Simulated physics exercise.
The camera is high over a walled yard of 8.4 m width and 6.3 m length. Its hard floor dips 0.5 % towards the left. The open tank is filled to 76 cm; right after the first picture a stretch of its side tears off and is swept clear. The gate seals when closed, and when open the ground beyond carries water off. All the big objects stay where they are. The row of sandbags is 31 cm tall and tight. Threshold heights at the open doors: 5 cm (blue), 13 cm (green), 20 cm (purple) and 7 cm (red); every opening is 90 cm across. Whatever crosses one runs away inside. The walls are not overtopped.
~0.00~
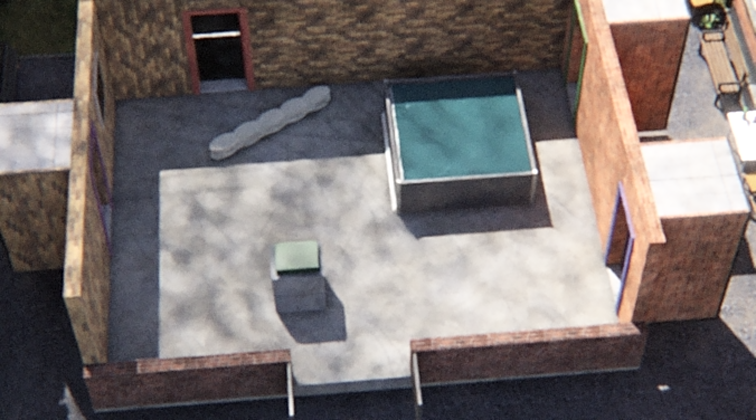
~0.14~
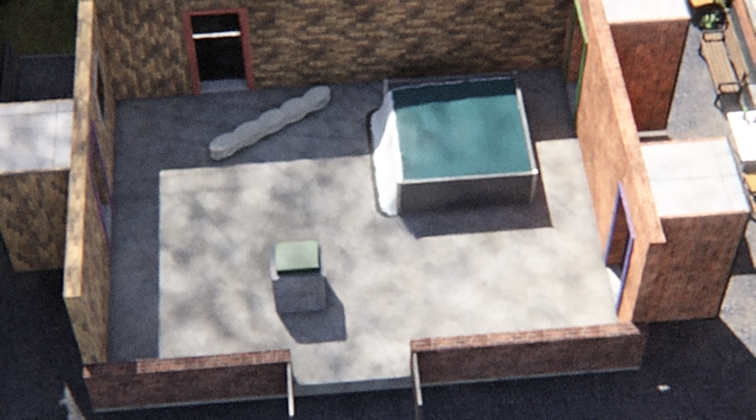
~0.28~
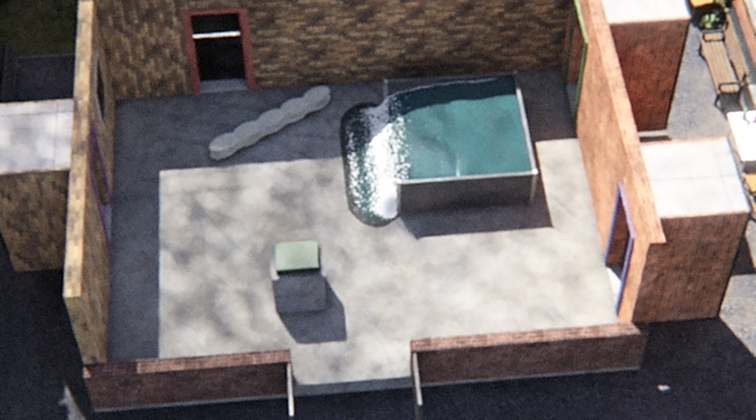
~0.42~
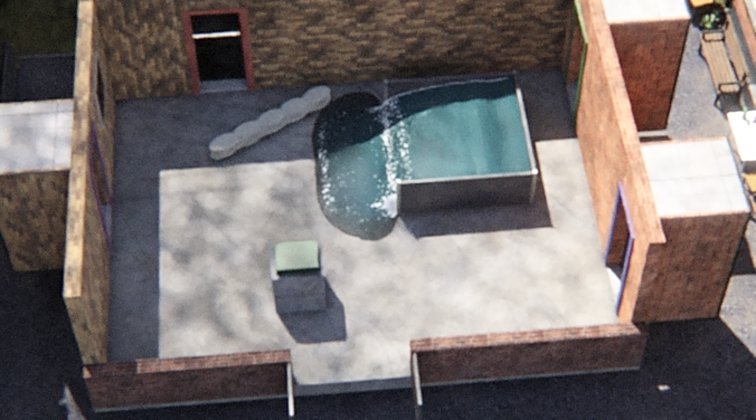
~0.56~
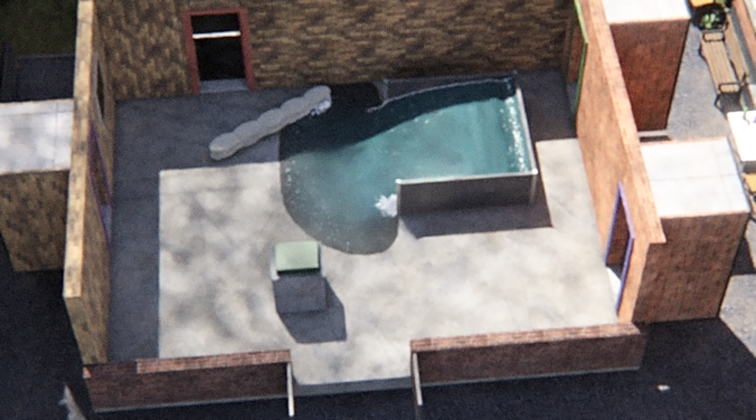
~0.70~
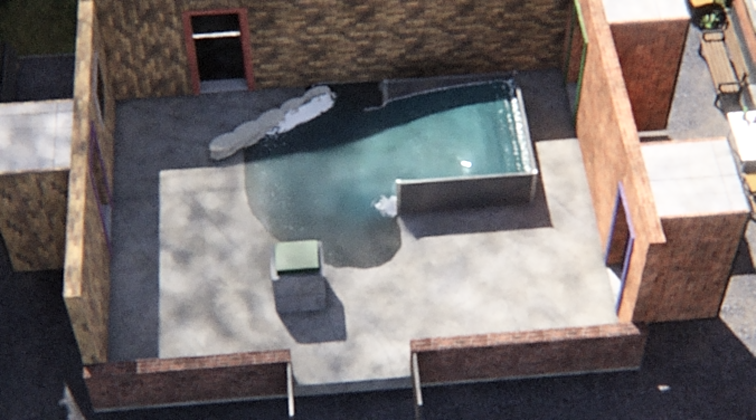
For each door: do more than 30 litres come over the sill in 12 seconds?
Within that time: At the blue door it goes over the limit; at the green door it does not reach the limit; at the purple door it goes over the limit; at the red door it exceeds the limit.
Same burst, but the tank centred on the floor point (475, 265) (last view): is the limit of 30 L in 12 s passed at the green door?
Then: Green not over.
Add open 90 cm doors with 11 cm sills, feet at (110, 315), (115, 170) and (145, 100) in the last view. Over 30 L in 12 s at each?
In that order: Over, past it, above.
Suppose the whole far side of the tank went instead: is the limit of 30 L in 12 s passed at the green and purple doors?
Then: Green above, purple not over.
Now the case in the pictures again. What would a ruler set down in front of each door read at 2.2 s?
Depths in cm: Blue 0, green 0, purple 42, red 2.
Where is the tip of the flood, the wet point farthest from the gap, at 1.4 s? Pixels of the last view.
At about (112, 228).
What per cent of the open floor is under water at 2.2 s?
Near 45 per cent is wet.
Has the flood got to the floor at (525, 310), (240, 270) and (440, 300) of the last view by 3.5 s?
In that order: Not reached, flooded, still dry.
After 1.4 s water covers 35 % of the floor and is deepest (38 cm) near (320, 113); blue door not reached, green door not reached, purple door not reached, red door not reached.
After 2.2 s water covers 45 % of the floor and is deepest (45 cm) near (112, 245); blue door not reached, green door not reached, purple door 42 cm at the sill, 54 L in, red door 2 cm at the sill, 0 L in.
After 3.5 s water covers 55 % of the floor and is deepest (55 cm) near (108, 388); blue door not reached, green door not reached, purple door 32 cm at the sill, 185 L in, red door 2 cm at the sill, 0 L in.
After 7.0 s water covers 95 % of the floor and is deepest (19 cm) near (309, 99); blue door 13 cm at the sill, 19 L in, green door 5 cm at the sill, 0 L in, purple door 15 cm at the sill, 218 L in, red door 10 cm at the sill, 11 L in.
After 12.0 s water covers 95 % of the floor and is deepest (14 cm) near (261, 117); blue door 7 cm at the sill, 106 L in, green door 11 cm at the sill, 0 L in, purple door 12 cm at the sill, 218 L in, red door 11 cm at the sill, 55 L in.
